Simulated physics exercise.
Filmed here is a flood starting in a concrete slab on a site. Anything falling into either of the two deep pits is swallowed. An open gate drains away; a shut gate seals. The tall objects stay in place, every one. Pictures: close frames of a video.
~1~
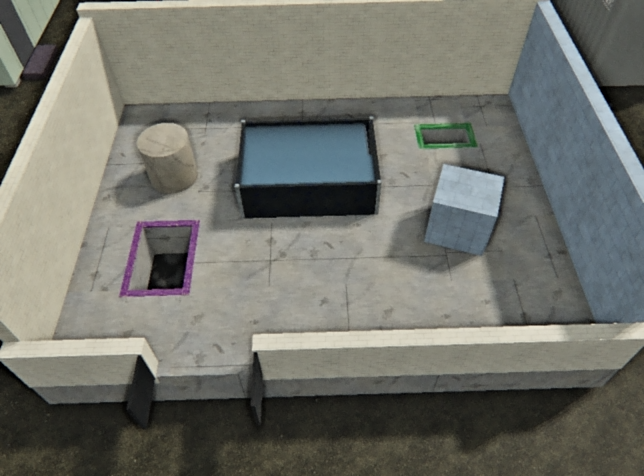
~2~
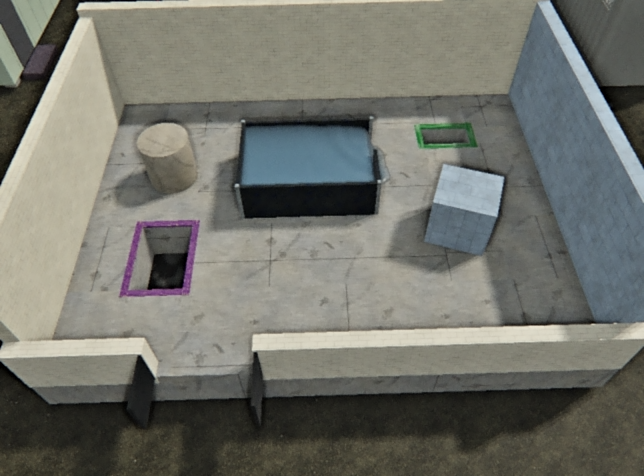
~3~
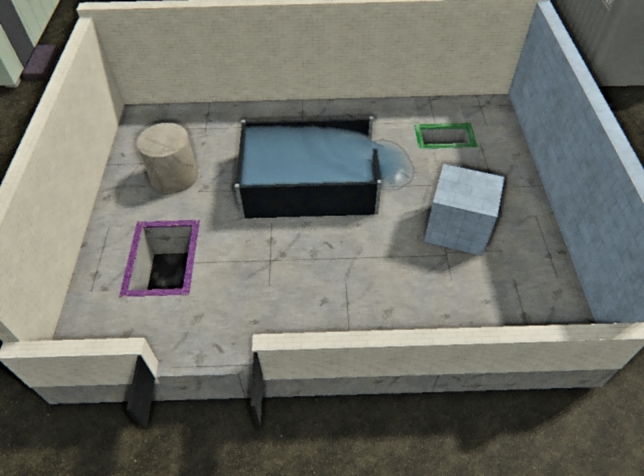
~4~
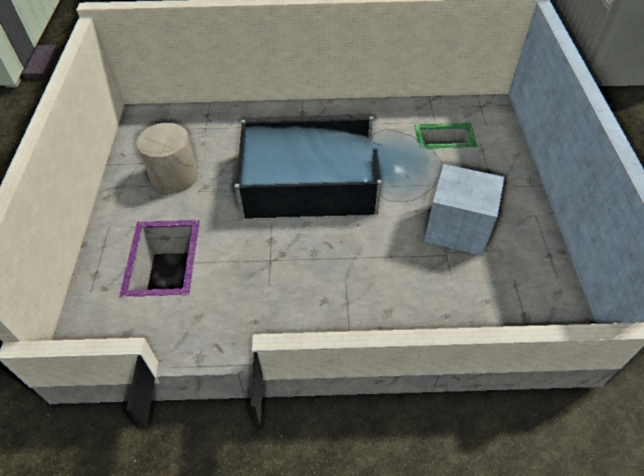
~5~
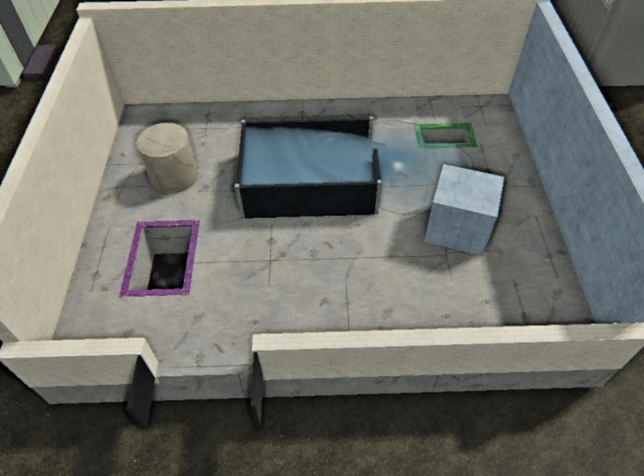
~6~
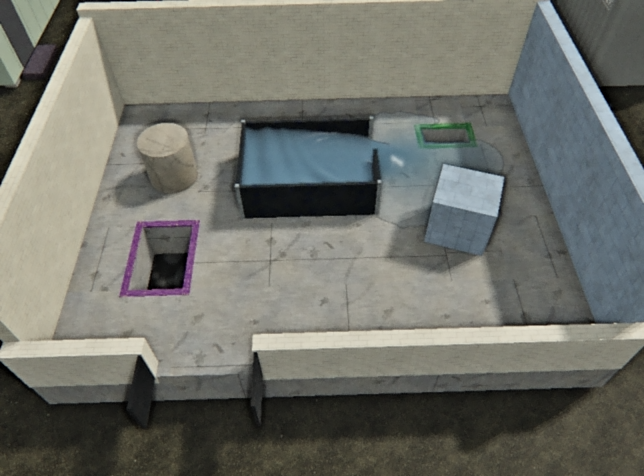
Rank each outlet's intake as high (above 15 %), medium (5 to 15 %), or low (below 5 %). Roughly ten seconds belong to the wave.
Intake: The gate is low; the purple pit is low; the green pit is high.
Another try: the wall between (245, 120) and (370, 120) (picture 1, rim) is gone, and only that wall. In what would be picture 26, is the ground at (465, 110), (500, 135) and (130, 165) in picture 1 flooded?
Taking them in order, I'd say swamped, swamped and swamped.
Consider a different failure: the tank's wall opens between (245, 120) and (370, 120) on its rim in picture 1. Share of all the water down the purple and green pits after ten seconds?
Result - purple: 10 %; green: 15 %.
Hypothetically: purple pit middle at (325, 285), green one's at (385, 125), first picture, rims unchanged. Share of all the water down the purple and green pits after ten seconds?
Per cent, approx.: Purple 10, green 14.
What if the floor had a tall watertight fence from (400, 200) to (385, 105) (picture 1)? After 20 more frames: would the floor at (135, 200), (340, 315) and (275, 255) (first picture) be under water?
In the order you listed them: Unsoaked, soaked, unsoaked.
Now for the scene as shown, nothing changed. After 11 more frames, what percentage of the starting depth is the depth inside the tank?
About 58 %.
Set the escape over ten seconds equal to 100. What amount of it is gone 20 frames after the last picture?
Around 40 %.
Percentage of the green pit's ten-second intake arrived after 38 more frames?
Result: 75 % of the ten-second total.
A moment on, water covers 20 % of the floor; the gate 0 %, the purple pit 0 %, the green pit 4 %.
Next, water covers 25 % of the floor; the gate 0 %, the purple pit 0 %, the green pit 9 %.
Then, water covers 30 % of the floor; the gate 0 %, the purple pit 0 %, the green pit 14 %.
Later, water covers 50 % of the floor; the gate 0 %, the purple pit 0 %, the green pit 25 %.
In the end, water covers 85 % of the floor; the gate 1 %, the purple pit 2 %, the green pit 34 %.
